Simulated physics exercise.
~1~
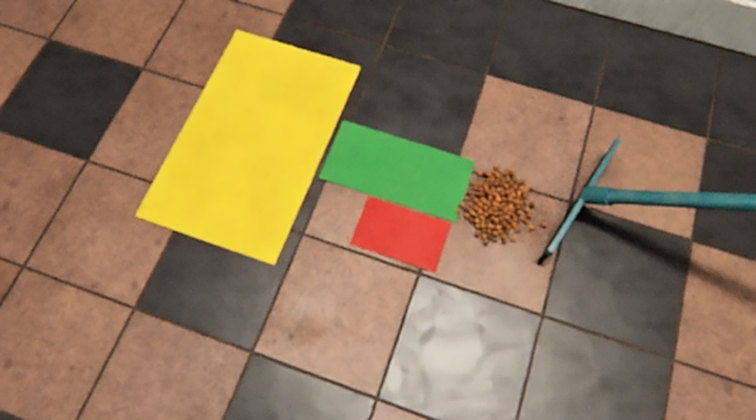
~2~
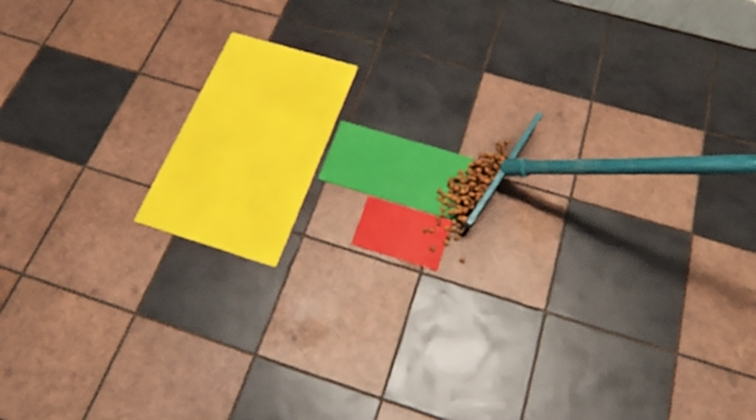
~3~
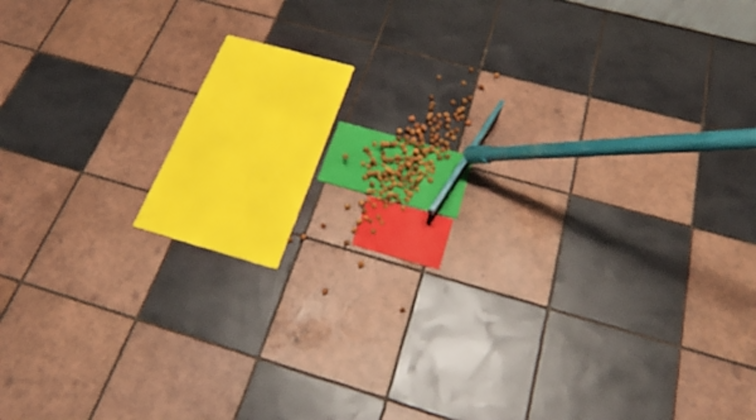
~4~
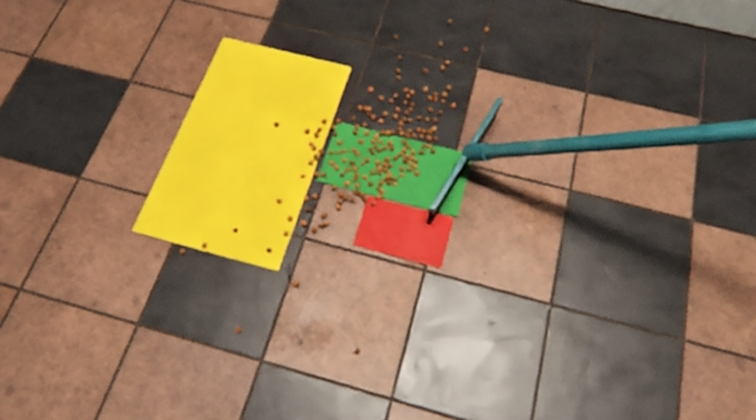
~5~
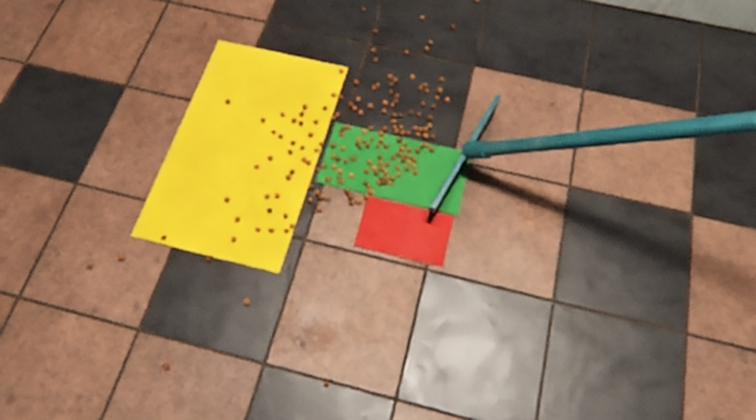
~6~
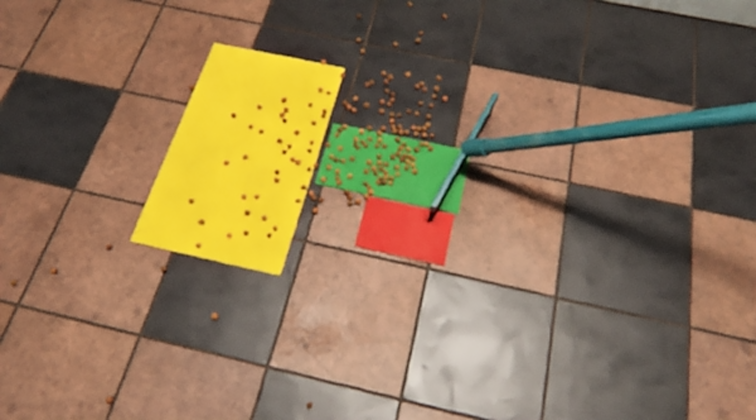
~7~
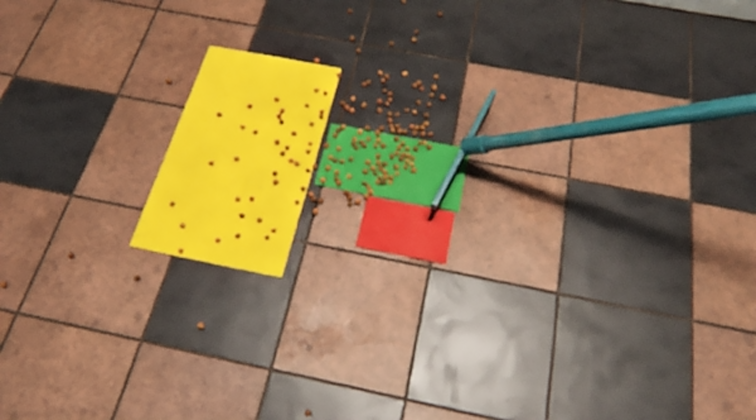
A teal squeegee pushed a pile of small brown balls left across the tiled floor and stopped at the green sheet's edge, while the balls scattered onward, ending spread over the green and yellow sheets and bare tiles, with the red sheet clear.
